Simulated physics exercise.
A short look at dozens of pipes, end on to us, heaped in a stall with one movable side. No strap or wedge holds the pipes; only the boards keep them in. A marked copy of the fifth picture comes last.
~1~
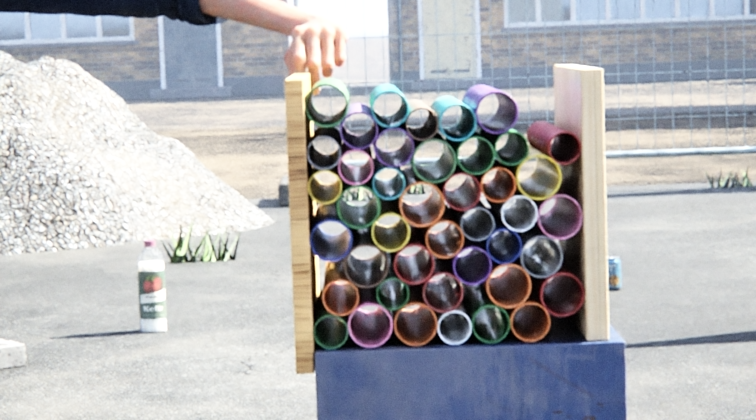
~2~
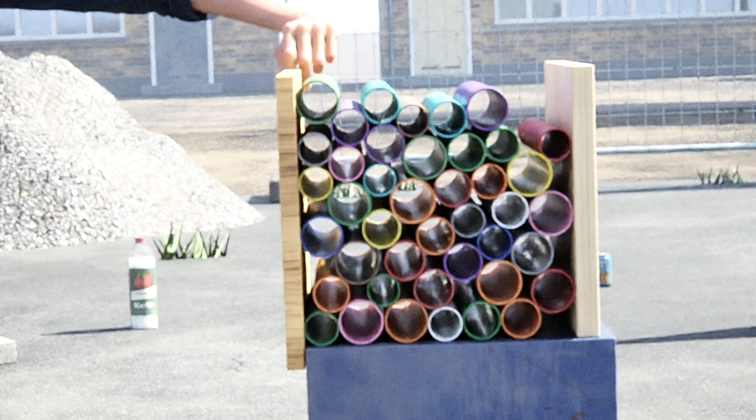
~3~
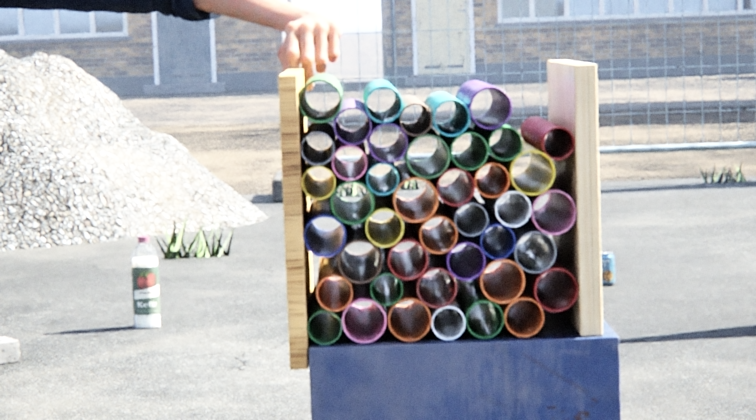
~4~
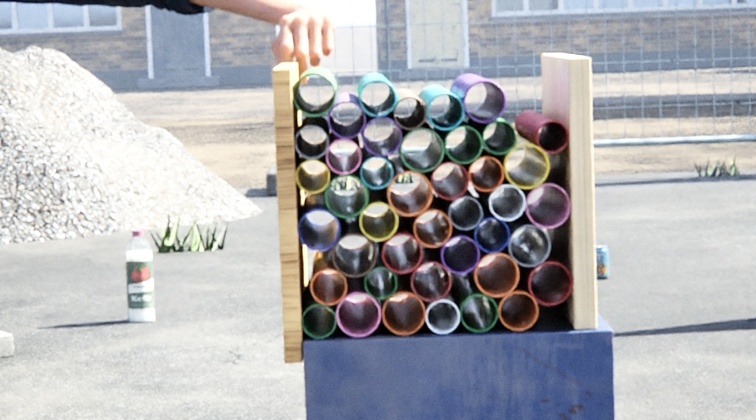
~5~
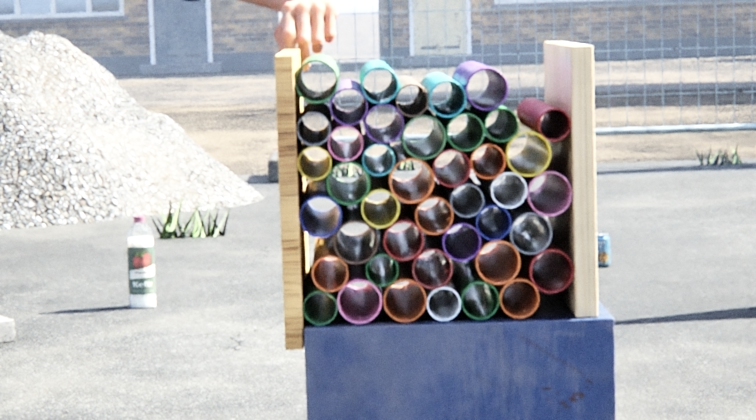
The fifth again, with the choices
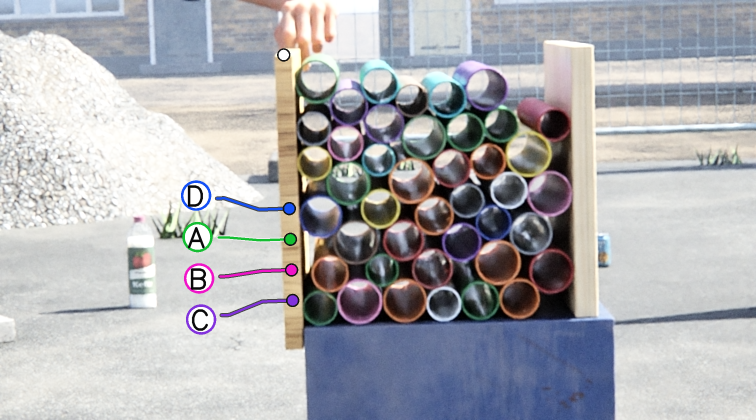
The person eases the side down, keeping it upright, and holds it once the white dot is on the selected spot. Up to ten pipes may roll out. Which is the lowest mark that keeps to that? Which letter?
Lower it to A and no more.
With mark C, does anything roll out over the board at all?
Yes.
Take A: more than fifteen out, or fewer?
At A, fewer than fifteen.
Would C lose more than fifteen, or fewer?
It loses more than fifteen.
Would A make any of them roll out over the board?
Yes.
On the marked copy, A at (290, 239); B at (291, 270); C at (292, 300); D at (289, 208); the white dot at (283, 55).
Following A. Soon after the start, top of the board (296, 134).
Later, top of the board (300, 222).
In the end, top of the board (300, 238), about six out over the board.
As for the rest, B eleven out over the board; C more than ten out over the board; D about five out over the board.
